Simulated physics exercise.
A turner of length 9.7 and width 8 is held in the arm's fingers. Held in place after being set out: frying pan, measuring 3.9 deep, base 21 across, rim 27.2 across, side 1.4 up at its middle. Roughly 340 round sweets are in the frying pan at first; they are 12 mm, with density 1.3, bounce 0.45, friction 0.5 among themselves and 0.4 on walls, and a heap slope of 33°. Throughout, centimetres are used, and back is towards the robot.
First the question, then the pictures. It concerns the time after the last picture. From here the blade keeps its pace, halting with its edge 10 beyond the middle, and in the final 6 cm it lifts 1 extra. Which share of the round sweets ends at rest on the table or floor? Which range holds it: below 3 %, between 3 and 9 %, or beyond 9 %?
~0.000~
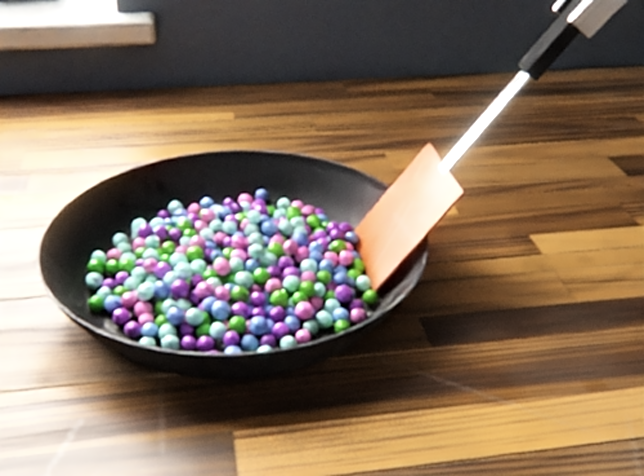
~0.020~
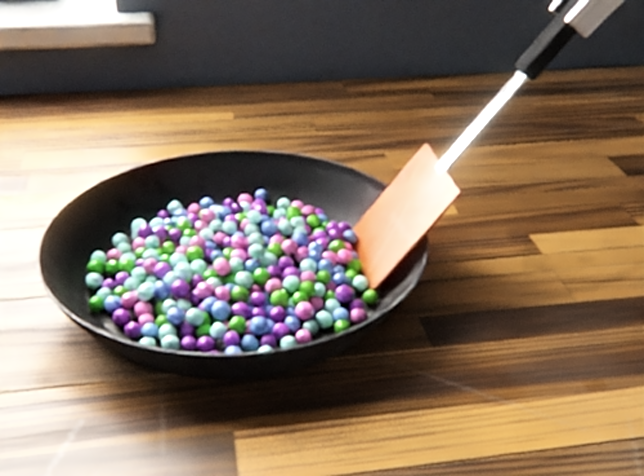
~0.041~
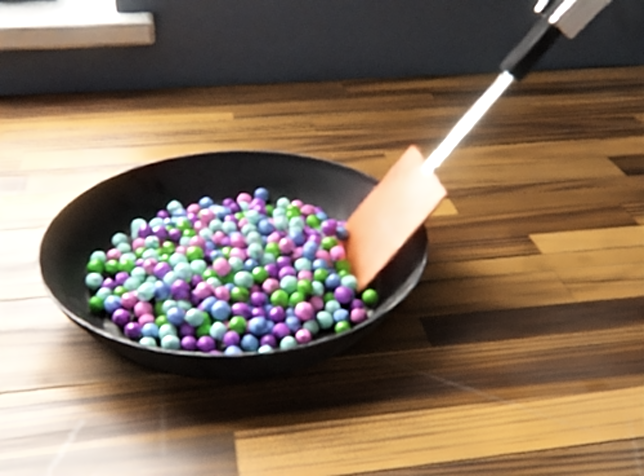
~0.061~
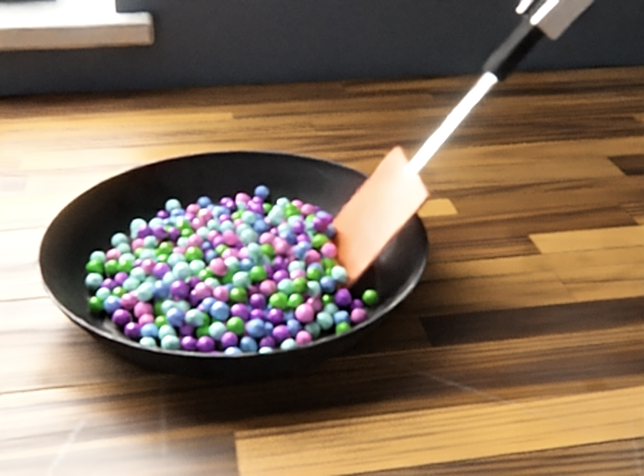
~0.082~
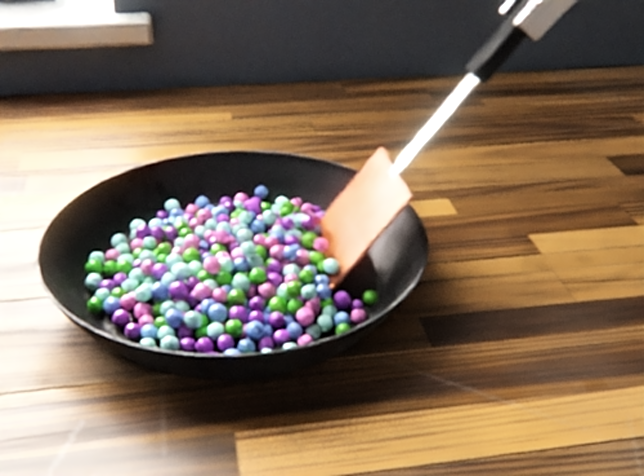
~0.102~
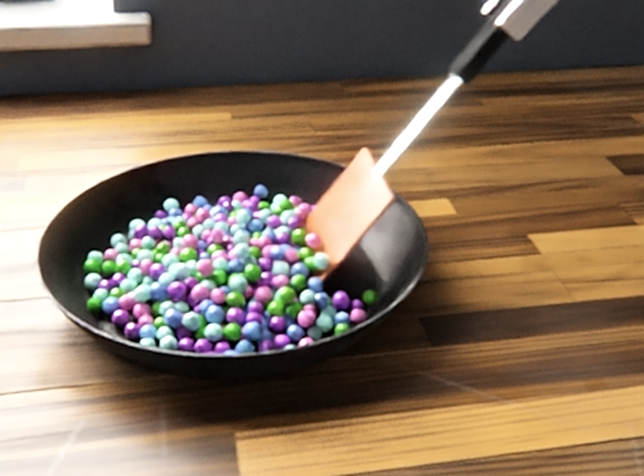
The range beyond 9 %.
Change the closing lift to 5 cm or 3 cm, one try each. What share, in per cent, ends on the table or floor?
You'd get some 15 per cent with the first setting and some 15 per cent with the second.
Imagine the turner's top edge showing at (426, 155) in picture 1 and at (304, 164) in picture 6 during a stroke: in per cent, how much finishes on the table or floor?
Around 30 per cent finishes on the table or floor.
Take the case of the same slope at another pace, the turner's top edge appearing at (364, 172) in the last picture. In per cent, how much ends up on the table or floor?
That share would be about 15 percent.
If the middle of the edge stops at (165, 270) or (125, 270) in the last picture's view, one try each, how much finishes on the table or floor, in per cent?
Roughly 0 and 5 per cent.
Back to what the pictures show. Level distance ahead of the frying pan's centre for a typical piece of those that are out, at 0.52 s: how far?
About 18 cm.
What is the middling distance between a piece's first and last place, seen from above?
I'd estimate close to 4 centimetres.
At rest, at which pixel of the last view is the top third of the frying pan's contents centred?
The middle lies somewhere around (91, 265).
After 0.19 s, sloping 53°, highest piece 5 above the table; 338 in the frying pan.
After 0.28 s, sloping 53°, highest piece 5 above the table; 338 in the frying pan.
After 0.52 s, sloping 53°, highest piece 5 above the table; 295 in the frying pan, 41 on the table or floor, 2 on the blade or in flight.
After 1.58 s, sloping 53°, highest piece 5 above the table; 294 in the frying pan, 44 on the table or floor.
At rest, 294 in the frying pan, 44 on the table or floor. That is 13 % on the table or floor.
